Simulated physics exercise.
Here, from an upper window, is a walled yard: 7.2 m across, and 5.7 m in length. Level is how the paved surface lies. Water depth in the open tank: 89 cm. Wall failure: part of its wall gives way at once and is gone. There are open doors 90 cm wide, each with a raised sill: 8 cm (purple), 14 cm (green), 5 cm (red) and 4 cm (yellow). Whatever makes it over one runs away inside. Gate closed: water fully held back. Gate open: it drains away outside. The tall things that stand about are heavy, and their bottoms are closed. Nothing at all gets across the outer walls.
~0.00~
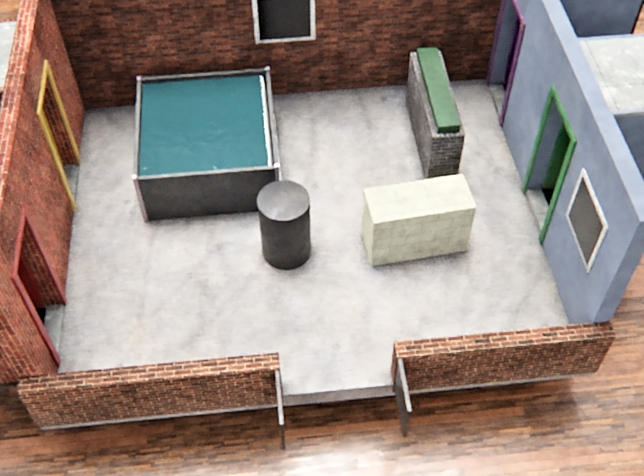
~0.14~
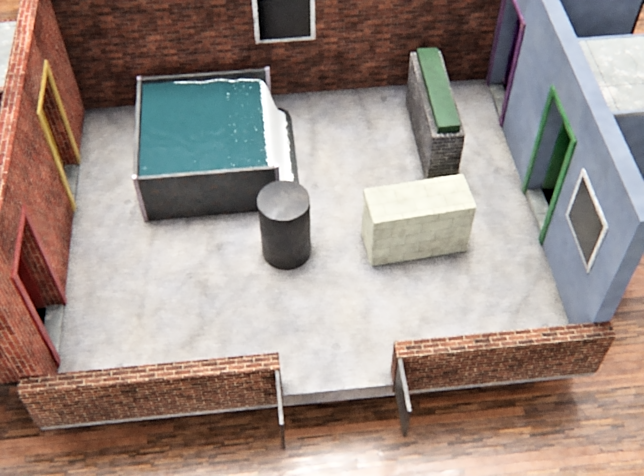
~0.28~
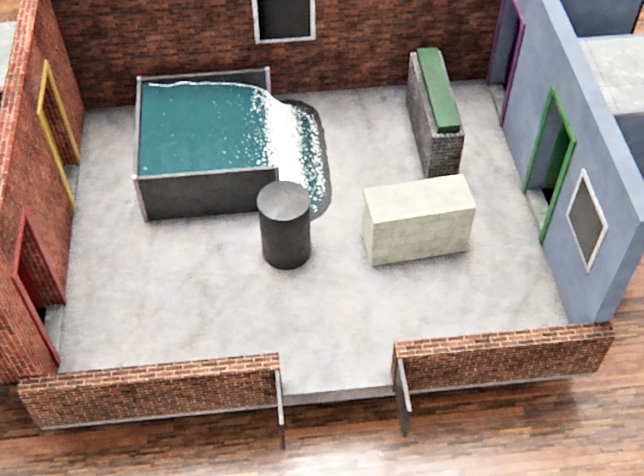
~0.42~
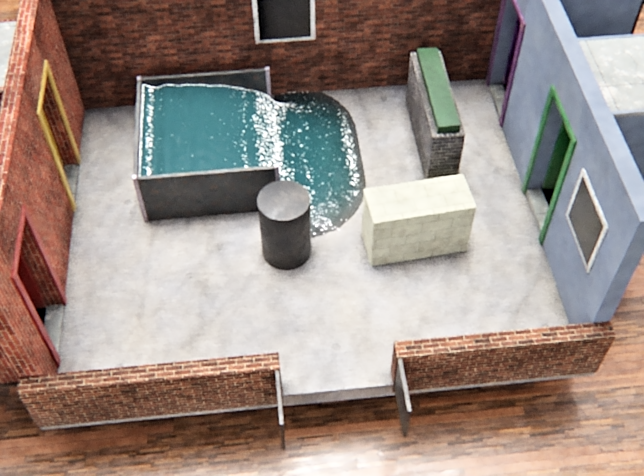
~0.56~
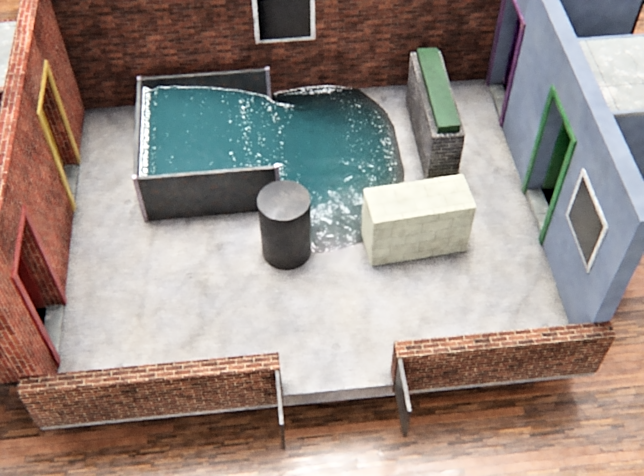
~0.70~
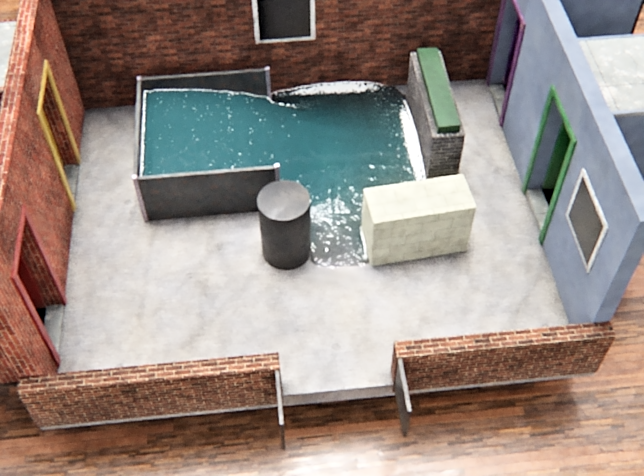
Teal water lies still in a dark-walled open tank at the back left of a walled yard, seen from high above by a camera that stays still. A dark grey cylinder, a pale cream block and a green-topped brick block stand on pale paving between brick and blue-grey walls. The tank's right side vanishes, and foaming water pours right, spreads, and reaches the blocks and cylinder.
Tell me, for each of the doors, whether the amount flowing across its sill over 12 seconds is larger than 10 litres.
Purple door: Surplus. Green door: Surplus. Red door: Surplus. Yellow door: Short.
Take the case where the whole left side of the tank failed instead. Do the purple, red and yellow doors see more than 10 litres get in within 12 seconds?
Note: Purple beyond the mark, red beyond the mark, yellow beyond the mark.
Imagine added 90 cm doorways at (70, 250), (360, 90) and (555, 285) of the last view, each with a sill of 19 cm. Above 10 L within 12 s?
Door 1: Lower; door 2: Higher; door 3: Lower.
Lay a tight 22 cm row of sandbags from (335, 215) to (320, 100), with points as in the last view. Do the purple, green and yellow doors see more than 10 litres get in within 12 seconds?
With that change: Purple exceeds it, green exceeds it, yellow stays within.
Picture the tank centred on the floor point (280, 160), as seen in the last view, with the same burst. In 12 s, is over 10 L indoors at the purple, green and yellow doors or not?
Measured against that limit, purple comes out beyond it, green beyond it and yellow beyond it.
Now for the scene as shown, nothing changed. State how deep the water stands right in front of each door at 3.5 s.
Purple 18 cm, green 20 cm, red 0 cm, yellow 0 cm.
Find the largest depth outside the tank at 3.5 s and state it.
Max depth: About 36 centimetres.
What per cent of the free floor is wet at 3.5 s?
Wet share: Near 55 percent.
After 1.4 s water covers 35 % of the floor and is deepest (68 cm) near (390, 90); purple door 9 cm at the sill, 1 L in, green door 18 cm at the sill, 3 L in, red door not reached, yellow door not reached.
After 2.2 s water covers 45 % of the floor and is deepest (48 cm) near (381, 98); purple door 26 cm at the sill, 82 L in, green door 23 cm at the sill, 63 L in, red door not reached, yellow door not reached.
After 3.5 s water covers 55 % of the floor and is deepest (36 cm) near (478, 83); purple door 18 cm at the sill, 219 L in, green door 20 cm at the sill, 133 L in, red door not reached, yellow door not reached.
After 7.0 s water covers 90 % of the floor and is deepest (14 cm) near (538, 343); purple door 12 cm at the sill, 326 L in, green door 8 cm at the sill, 180 L in, red door 7 cm at the sill, 1 L in, yellow door 4 cm at the sill, 0 L in.
After 12.0 s water covers 95 % of the floor and is deepest (12 cm) near (271, 234); purple door 9 cm at the sill, 337 L in, green door 9 cm at the sill, 180 L in, red door 10 cm at the sill, 28 L in, yellow door 3 cm at the sill, 1 L in.
